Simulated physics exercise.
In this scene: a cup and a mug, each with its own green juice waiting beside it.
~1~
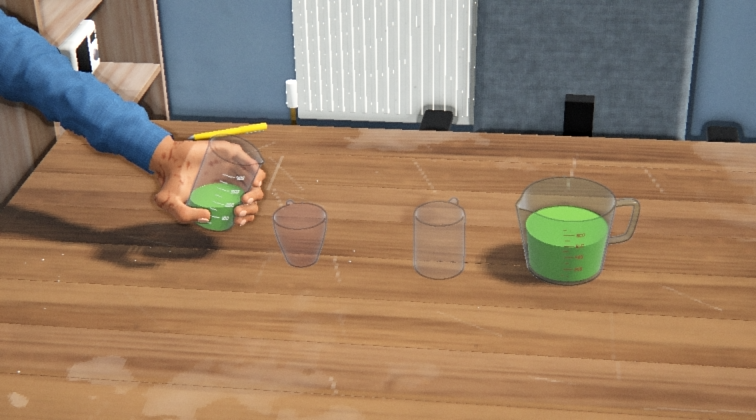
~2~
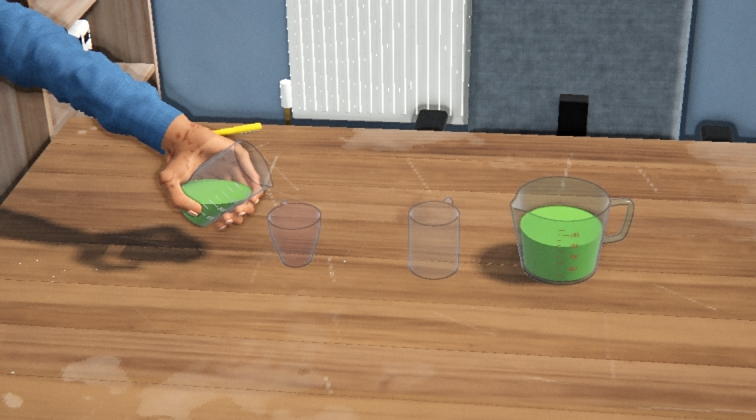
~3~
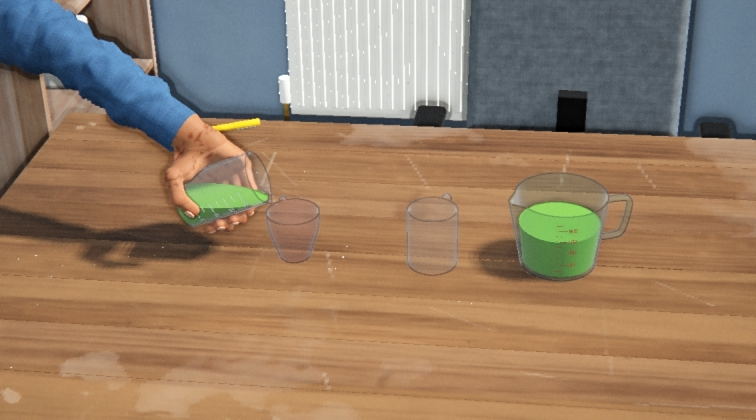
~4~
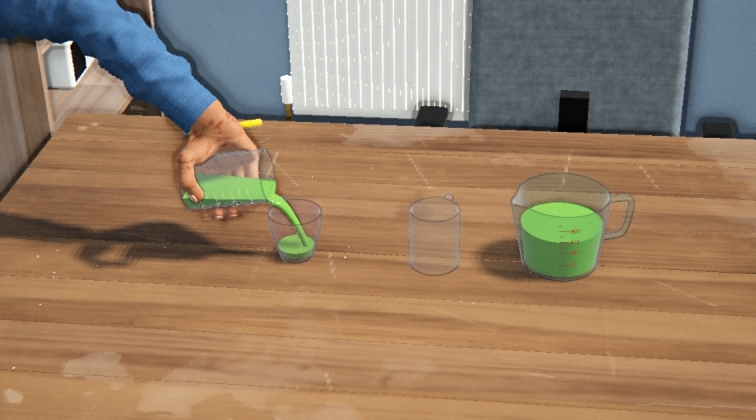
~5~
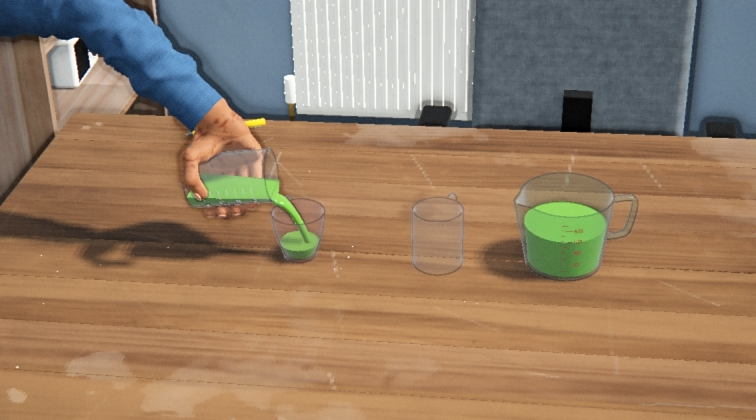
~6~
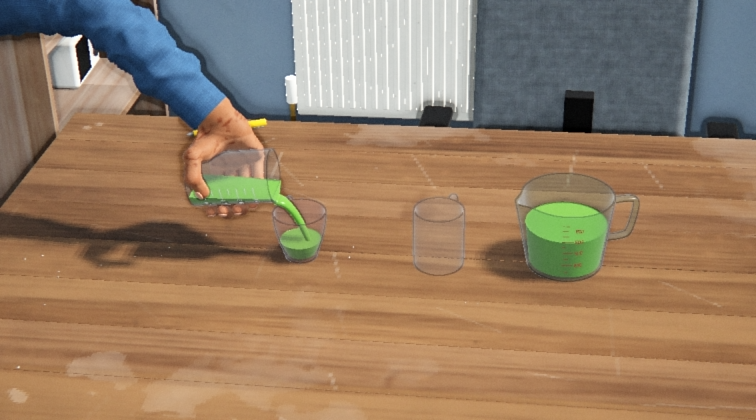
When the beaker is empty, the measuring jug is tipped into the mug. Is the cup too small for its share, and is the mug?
Answers - the cup: No, big enough; the mug: Yes, too small.
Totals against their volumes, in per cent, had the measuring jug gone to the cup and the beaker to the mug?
About 250 % and 50 %.
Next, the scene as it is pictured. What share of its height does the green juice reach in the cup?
Around 75 in a hundred.
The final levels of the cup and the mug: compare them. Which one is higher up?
It finishes higher in the mug on the right.
Shortly, the cup is about half full.
Then, the cup is about three quarters full.
At the finish, the cup is about three quarters full; the mug is full to the brim, some went over its rim.
